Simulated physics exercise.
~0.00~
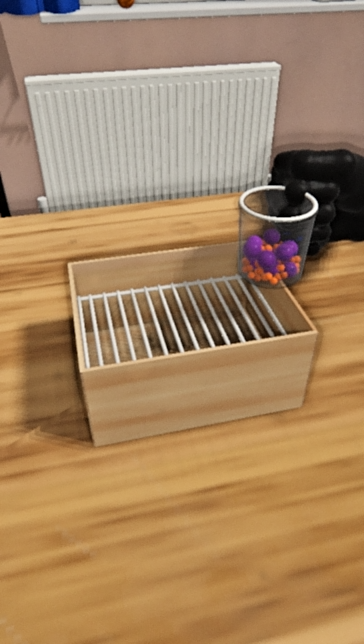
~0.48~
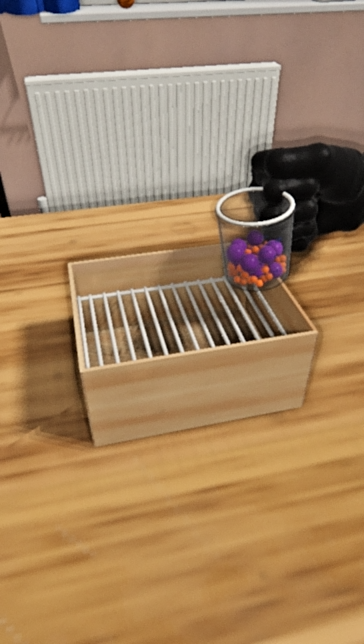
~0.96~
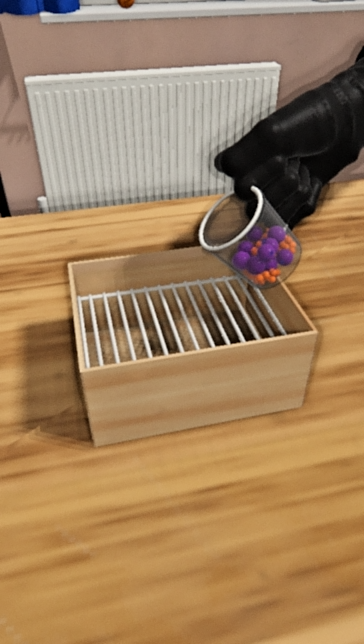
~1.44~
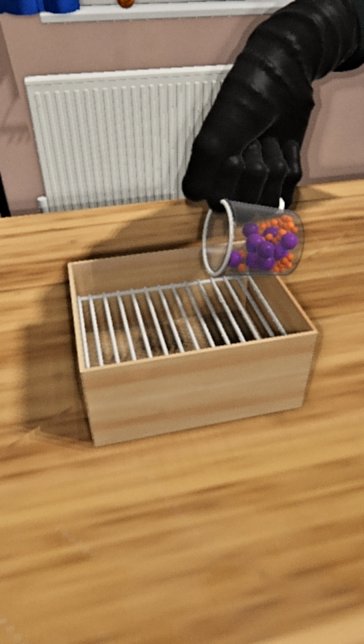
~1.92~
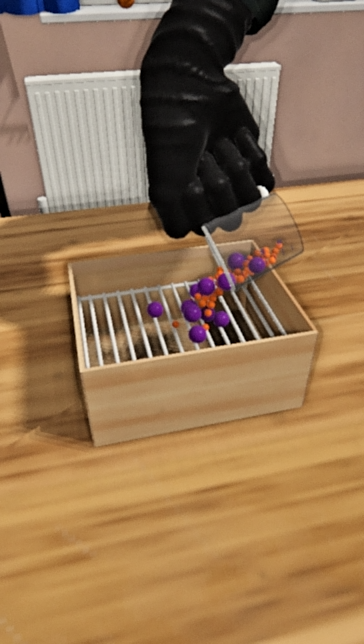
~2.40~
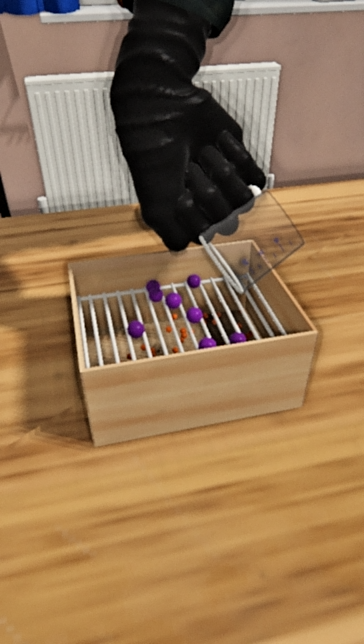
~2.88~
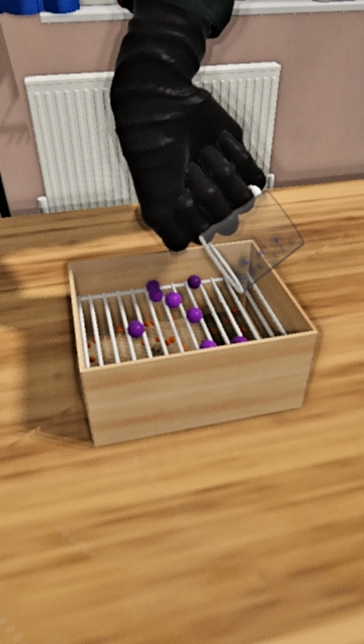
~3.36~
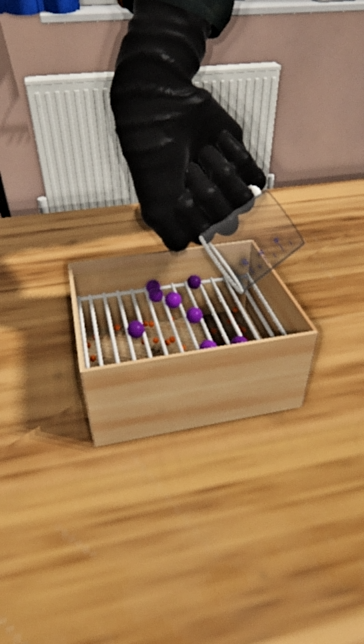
A clear cup holding small orange and larger purple balls is held by a black-gloved hand above the right side of an open wooden box, seen from slightly above on a wooden table. White wires form a rack across the box, and a white radiator stands against a pink wall behind. The cup shifts a little left, then the hand tilts it leftward onto its side. As it tips further, the balls spill across the rack. The orange ones drop between the wires and settle beneath, while the purple ones stay on top, with the emptied cup still held upside down.
